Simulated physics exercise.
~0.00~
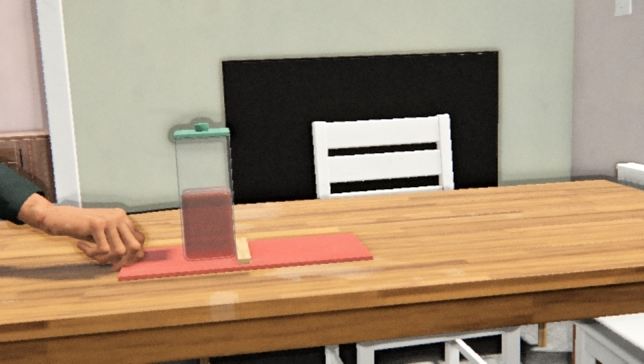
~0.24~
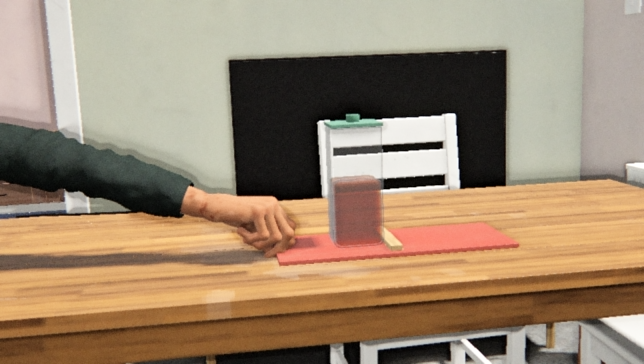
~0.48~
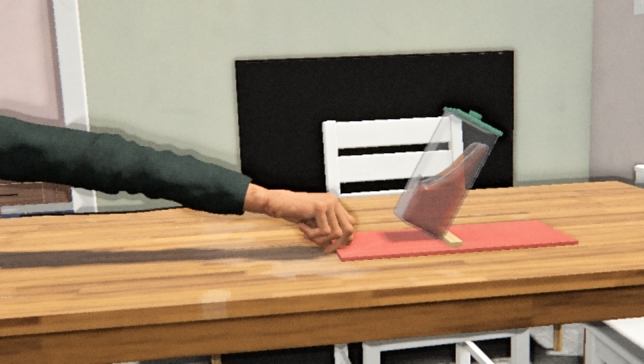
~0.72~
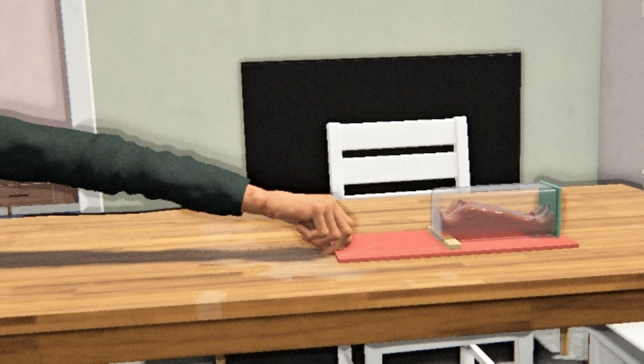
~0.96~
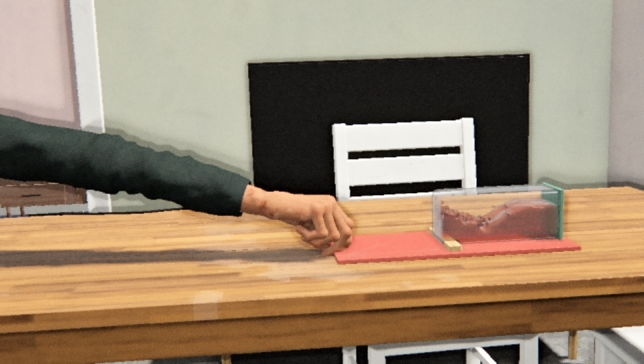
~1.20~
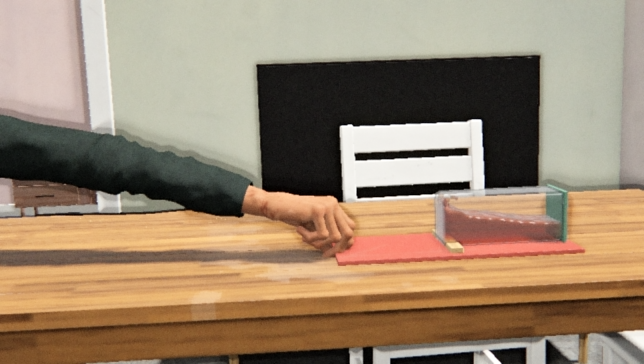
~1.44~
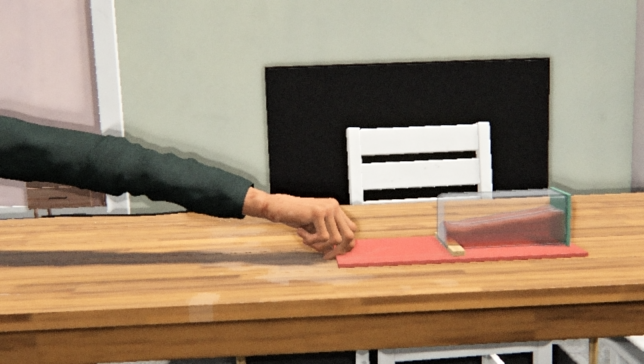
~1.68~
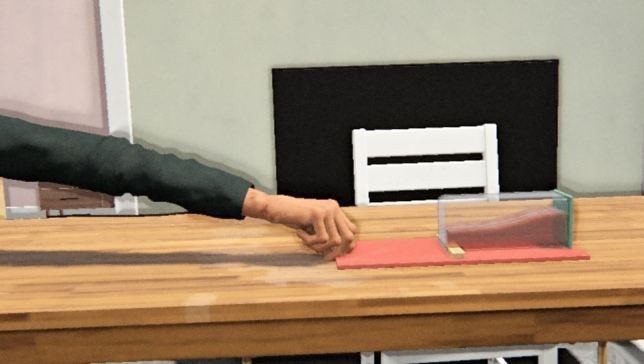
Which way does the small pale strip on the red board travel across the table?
The strip moves to the right along with the red board, then stays in place once the board stops.
